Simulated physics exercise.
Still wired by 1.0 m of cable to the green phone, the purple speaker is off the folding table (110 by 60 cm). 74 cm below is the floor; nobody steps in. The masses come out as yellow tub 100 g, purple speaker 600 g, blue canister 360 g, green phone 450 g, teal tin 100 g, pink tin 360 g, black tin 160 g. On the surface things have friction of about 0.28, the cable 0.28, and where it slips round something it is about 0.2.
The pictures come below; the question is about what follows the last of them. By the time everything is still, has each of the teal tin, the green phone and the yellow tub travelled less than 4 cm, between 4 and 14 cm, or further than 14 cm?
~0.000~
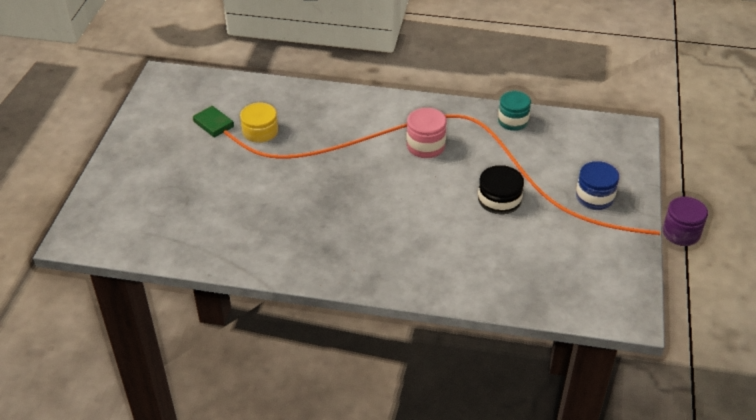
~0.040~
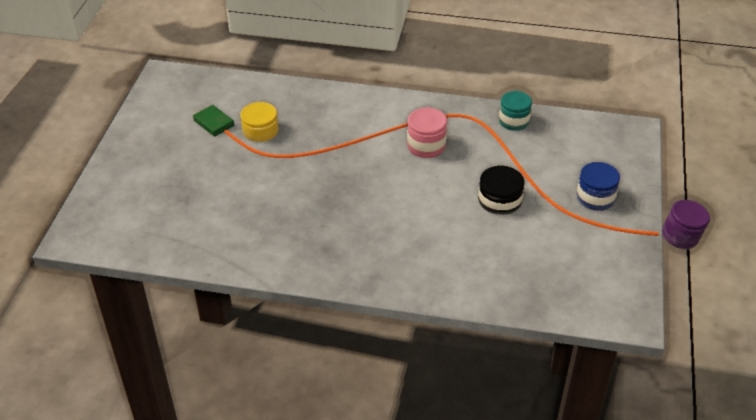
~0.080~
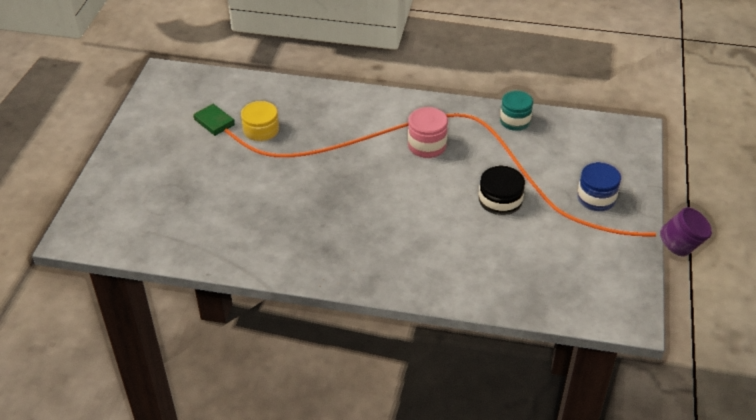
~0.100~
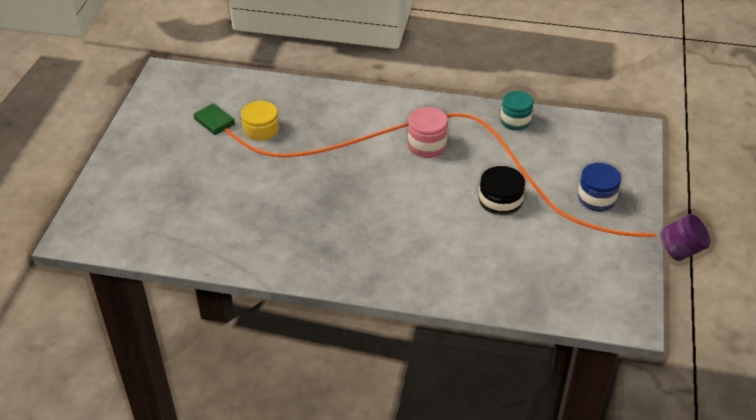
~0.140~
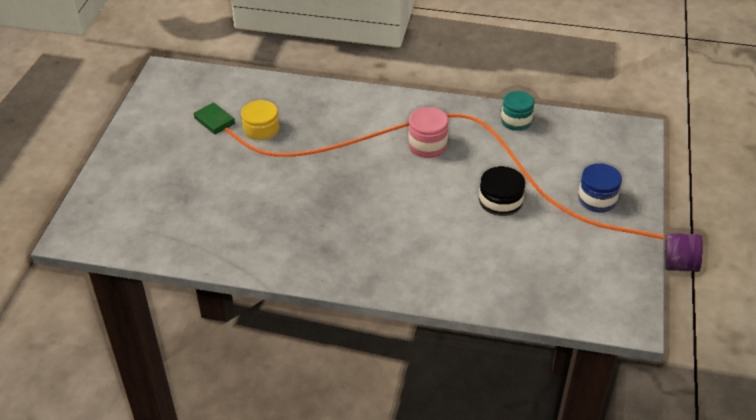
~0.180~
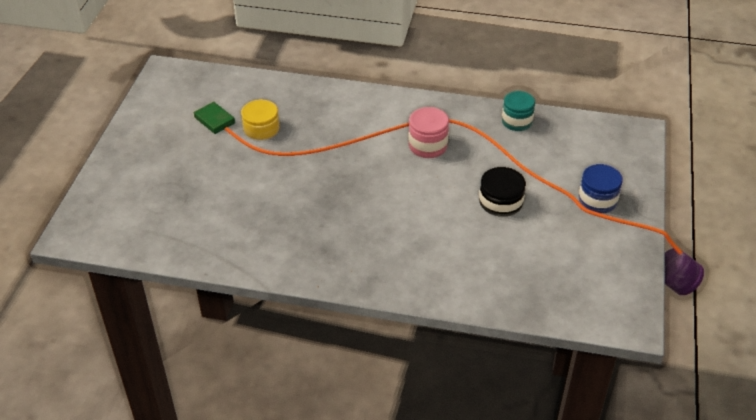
Outcome: Teal tin: Tiny distance or none. Green phone: Great distance. Yellow tub: Great distance.
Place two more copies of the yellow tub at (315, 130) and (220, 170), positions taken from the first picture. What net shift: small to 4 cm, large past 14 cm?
The first would move a fair bit, and the second would move just a bit.
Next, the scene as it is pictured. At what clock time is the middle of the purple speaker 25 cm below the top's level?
Around 0.32 seconds on the clock.
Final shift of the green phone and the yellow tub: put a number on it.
The green phone moves about 70 cm, and the yellow tub goes off the top.
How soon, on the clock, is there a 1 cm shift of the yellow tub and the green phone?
On the clock, yellow tub 0.26 s and green phone 0.28 s.
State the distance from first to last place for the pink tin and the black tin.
Pink tin: 15 cm; black tin: 0 cm.
After 0.4 s, the cable's tail end at (303, 124); green phone 15 cm off its start, yellow tub 14 cm off its start, pink tin 10 cm off its start.
After 0.7 s, the cable's tail end at (422, 163); green phone 40 cm off its start, yellow tub 19 cm off its start, purple speaker over the edge.
After 0.9 s, the cable's tail end at (572, 187); green phone 68 cm off its start at (552, 179), yellow tub over the edge, purple speaker over the edge.
After 1.2 s, the cable's tail end at (586, 192); green phone 71 cm off its start, yellow tub over the edge, purple speaker over the edge.
After 2.4 s, the cable's tail end at (586, 192); green phone 71 cm off its start at (566, 184), yellow tub over the edge, teal tin 0 cm off its start at (520, 100), purple speaker over the edge.
